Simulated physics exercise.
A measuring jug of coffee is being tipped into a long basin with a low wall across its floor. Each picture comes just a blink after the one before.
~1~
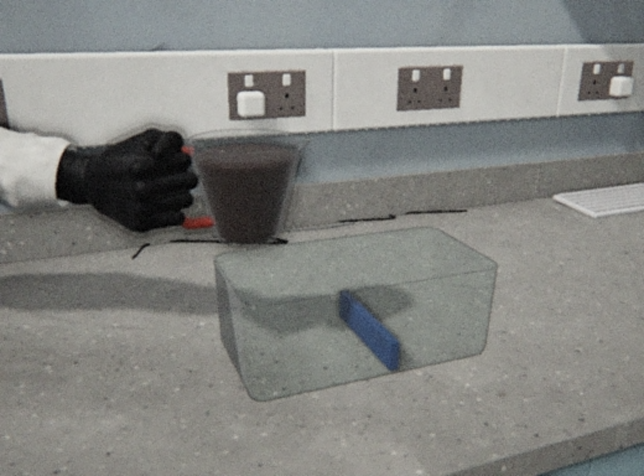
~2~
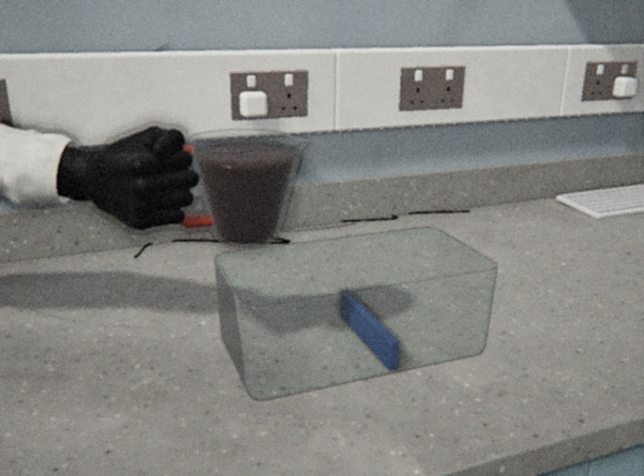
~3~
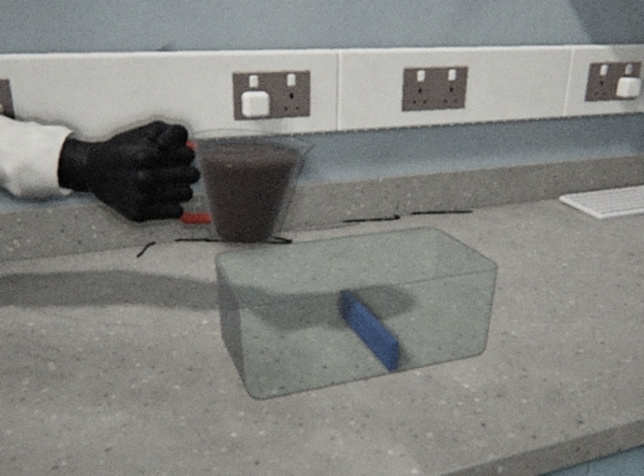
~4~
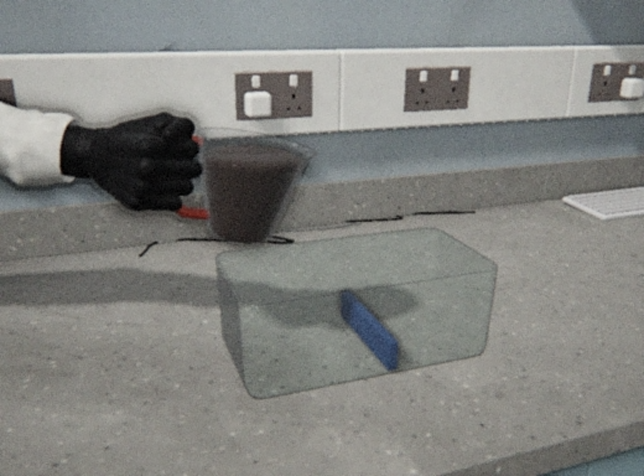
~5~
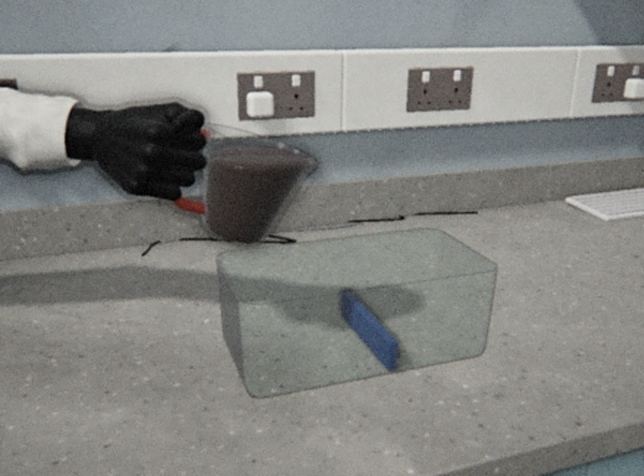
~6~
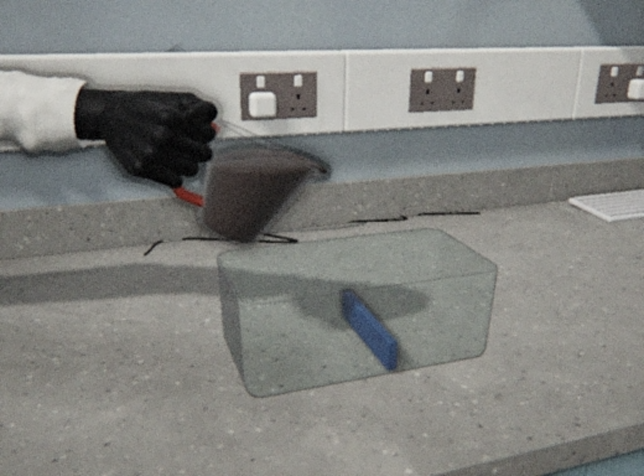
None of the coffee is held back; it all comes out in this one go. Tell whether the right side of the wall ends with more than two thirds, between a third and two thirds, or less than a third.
Stops short of a third.
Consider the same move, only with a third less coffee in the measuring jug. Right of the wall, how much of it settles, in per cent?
About 10 in a hundred.
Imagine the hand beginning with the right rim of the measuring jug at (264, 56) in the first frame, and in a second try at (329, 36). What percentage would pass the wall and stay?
Near 5 % and 85 %.
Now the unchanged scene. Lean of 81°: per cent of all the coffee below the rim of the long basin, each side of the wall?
About 20 % left and about 10 % right.
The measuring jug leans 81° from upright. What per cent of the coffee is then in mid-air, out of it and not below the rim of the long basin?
It comes to 20 per cent or so.
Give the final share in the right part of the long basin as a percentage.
It is close to 15 per cent.
A moment on, the measuring jug is tipped on its side and 51 per cent is still to pour, 19 is left of the wall and 10 right of it.
Next, the measuring jug is tipped on its side and 10 per cent is still to pour, 68 is left of the wall and 14 right of it.
Then the measuring jug is tipped on its side and 1 per cent is still to pour, 80 is left of the wall and 17 right of it.
Later the measuring jug is tipped on its side and 0 per cent is still to pour, 81 is left of the wall and 17 right of it.
Finally, 81 per cent lies left of the wall, 17 right of it and 2 outside.
